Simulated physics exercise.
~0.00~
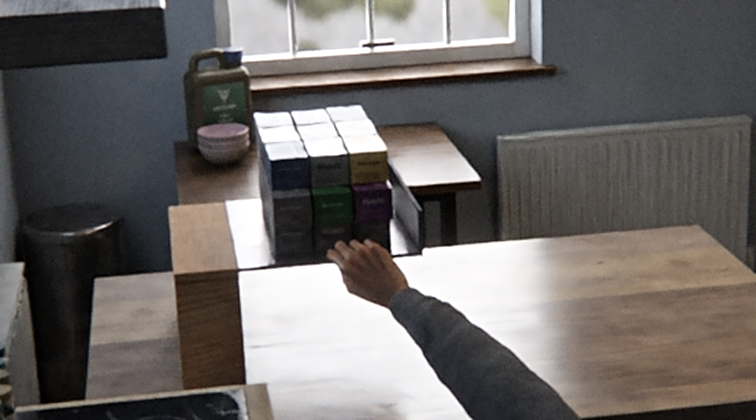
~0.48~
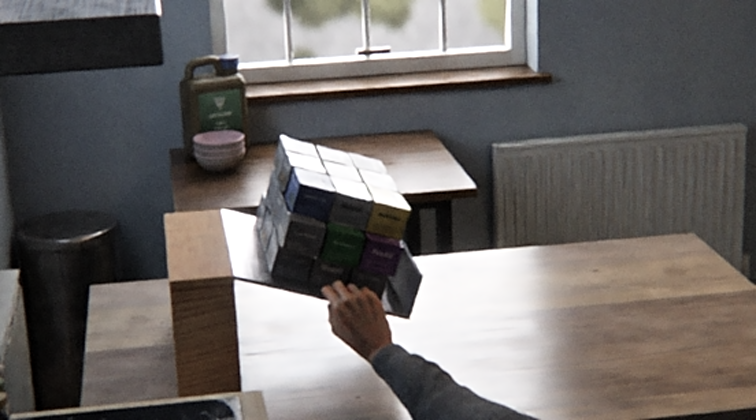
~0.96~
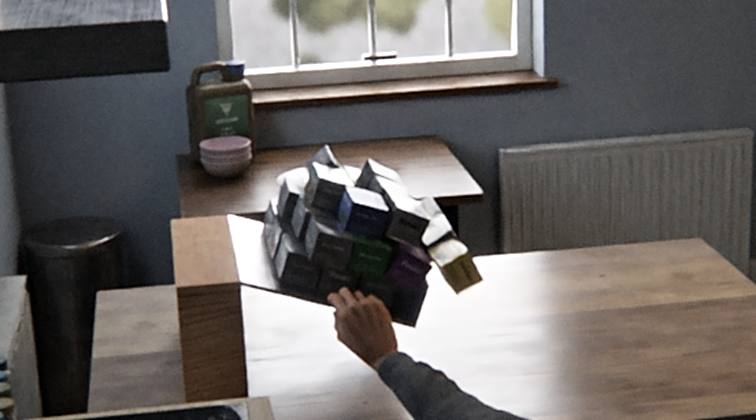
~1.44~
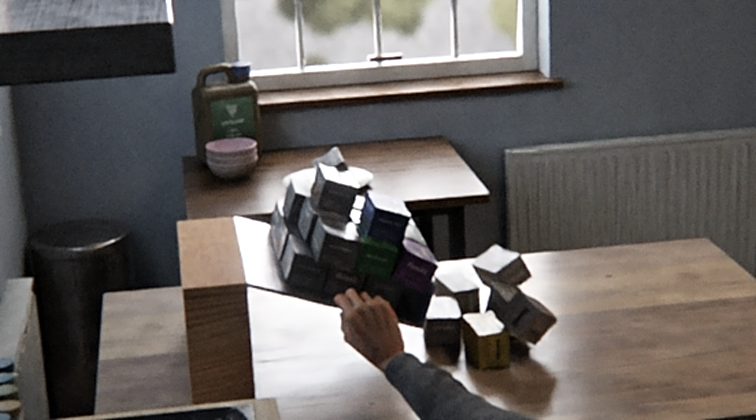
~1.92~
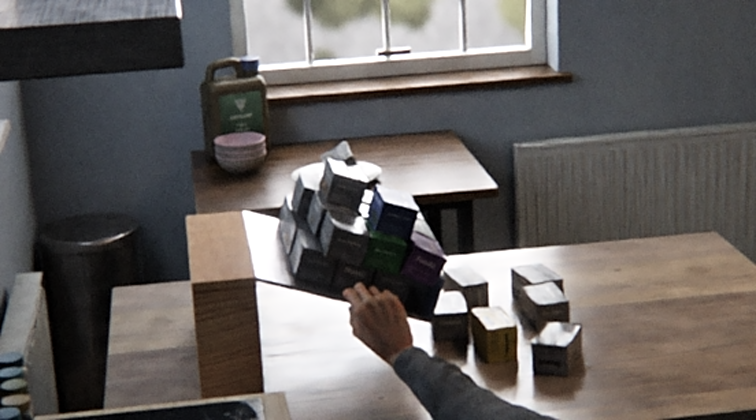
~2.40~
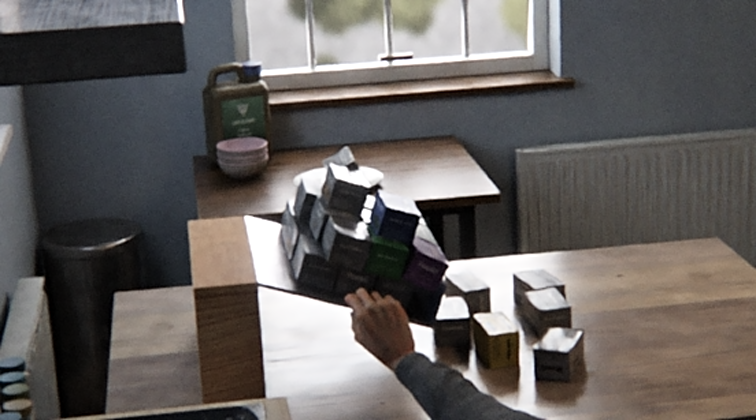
The clip opens on a neat block of small box-like packets stacked on a tray above a wooden table, with a hand at the tray's front edge. The hand lowers as the tray dips to the right, and the whole stack leans with it. The packets then shift apart, and the yellow one tumbles off the right side with several others. They land on the table, where the yellow packet ends up on its side. The tray stays tilted, with most of the packets, including the purple, green and blue ones, still resting in a jumbled heap on it.
